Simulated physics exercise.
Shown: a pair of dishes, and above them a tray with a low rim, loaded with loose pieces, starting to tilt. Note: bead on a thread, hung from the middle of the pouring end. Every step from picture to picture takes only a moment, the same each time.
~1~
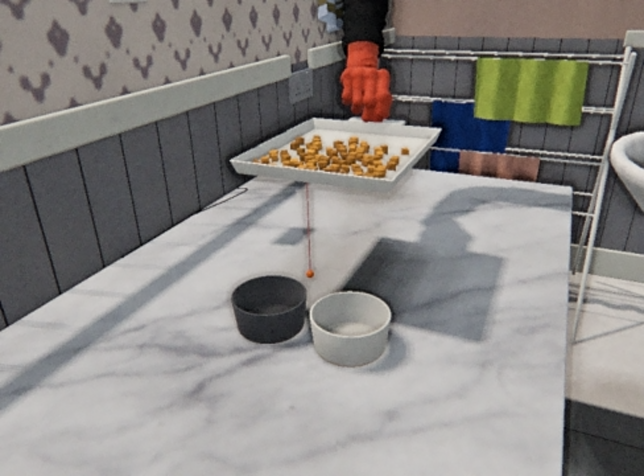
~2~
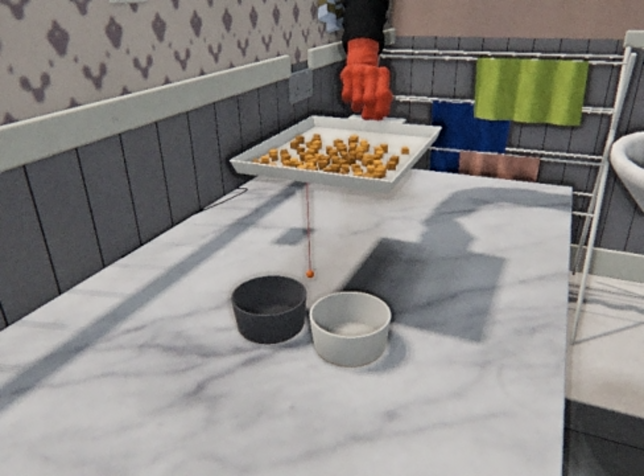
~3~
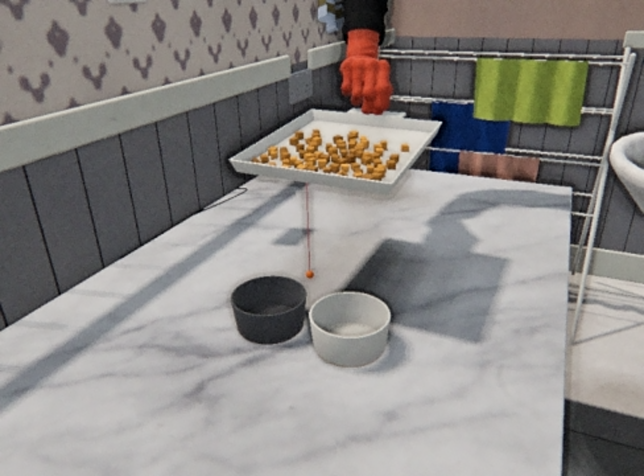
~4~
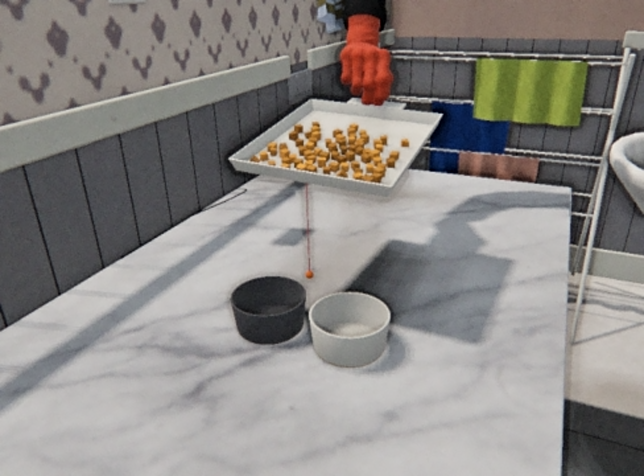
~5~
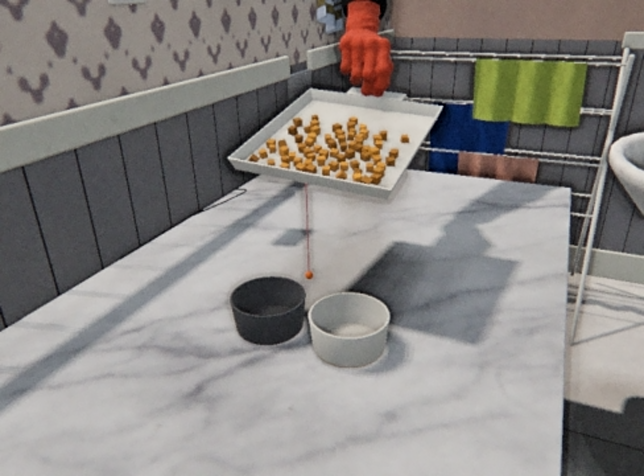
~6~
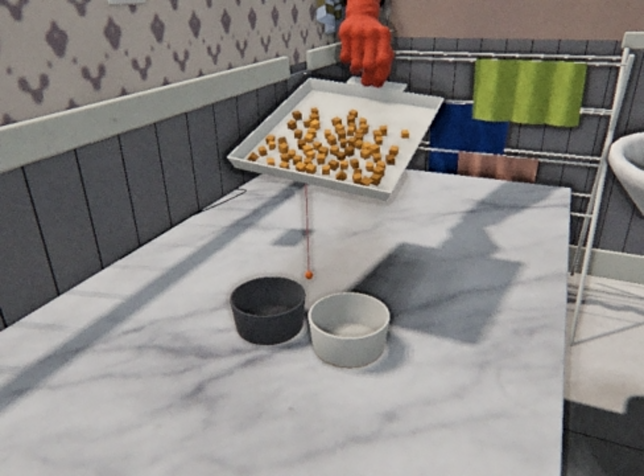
A white tray of croutons, held by a red-gloved hand above a dark dish and a pale dish on a marble surface, starts out nearly level. Its far side gradually rises and its near edge slants lower toward the right corner, while the croutons stay spread across it and the dishes remain still.
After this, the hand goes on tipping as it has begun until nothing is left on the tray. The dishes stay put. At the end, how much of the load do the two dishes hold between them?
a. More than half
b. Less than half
The answer is a.
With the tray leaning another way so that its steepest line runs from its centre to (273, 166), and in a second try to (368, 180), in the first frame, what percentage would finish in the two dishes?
Case one near 30 %; case two near 50 %.
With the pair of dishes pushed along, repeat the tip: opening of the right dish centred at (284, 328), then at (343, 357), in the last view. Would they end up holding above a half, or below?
First place: Short of half; second place: Short of half.
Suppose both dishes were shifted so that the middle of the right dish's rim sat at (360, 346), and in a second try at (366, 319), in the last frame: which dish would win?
Well, first the left-hand one, then the right-hand one.
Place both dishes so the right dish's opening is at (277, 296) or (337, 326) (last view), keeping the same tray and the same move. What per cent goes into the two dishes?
Trial 1 around 10 percent, trial 2 around 50 percent.
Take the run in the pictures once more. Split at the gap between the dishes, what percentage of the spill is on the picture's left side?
Close to 40 %.
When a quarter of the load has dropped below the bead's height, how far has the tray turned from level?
110°, roughly.
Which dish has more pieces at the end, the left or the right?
That is the right one.
Soon, tray tipped steeply; all on the tray.
A while on, tray tipped past a quarter turn; nearly all on the tray; a stray few in the left dish; a small part in the air.
Towards the end, tray tipped past a quarter turn; about half in the right dish; a small part in the left dish; about a third outside both.
Finally, tray tipped past a quarter turn; about half in the right dish; a small part in the left dish; about a third outside both.
